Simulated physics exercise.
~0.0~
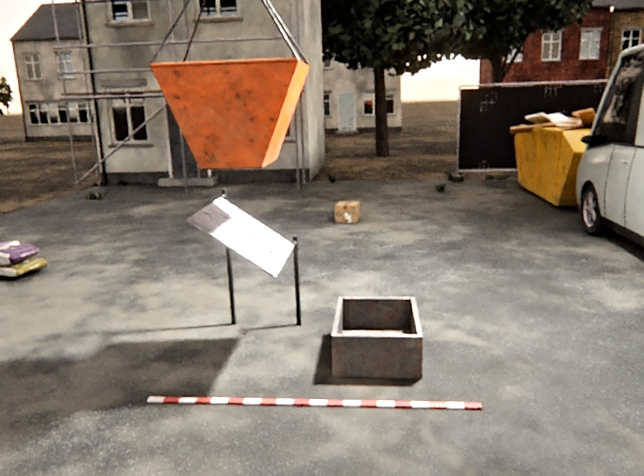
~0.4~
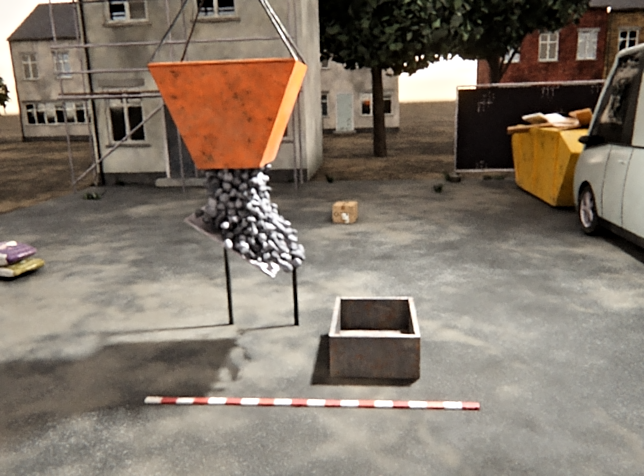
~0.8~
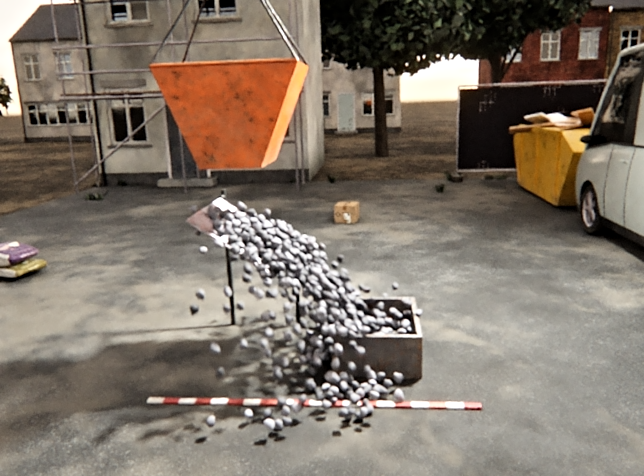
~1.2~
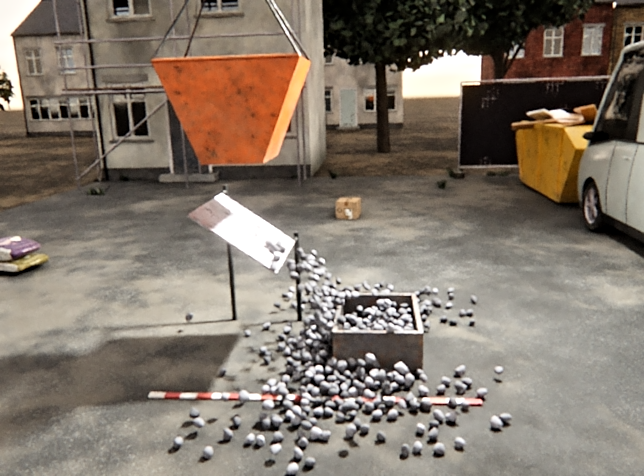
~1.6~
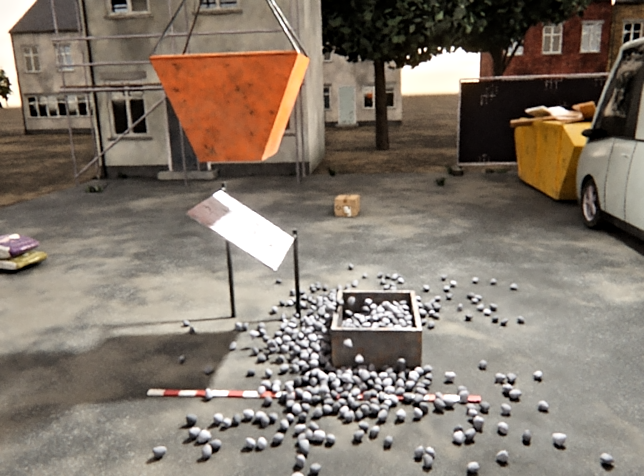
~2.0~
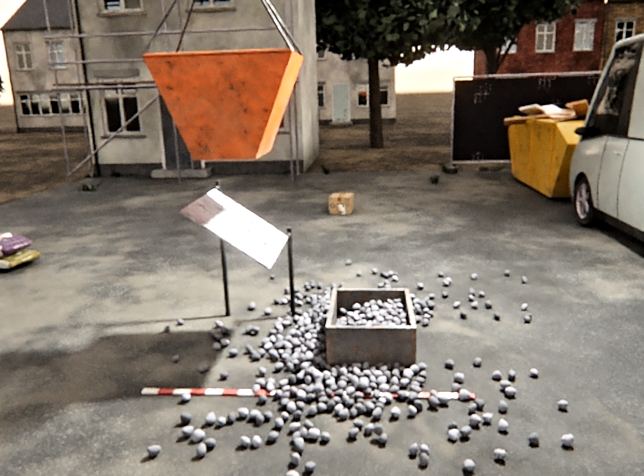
Orange skip dropping grey cobbles onto a sloping plate, the stones sliding right, partly filling a box and scattering around it.
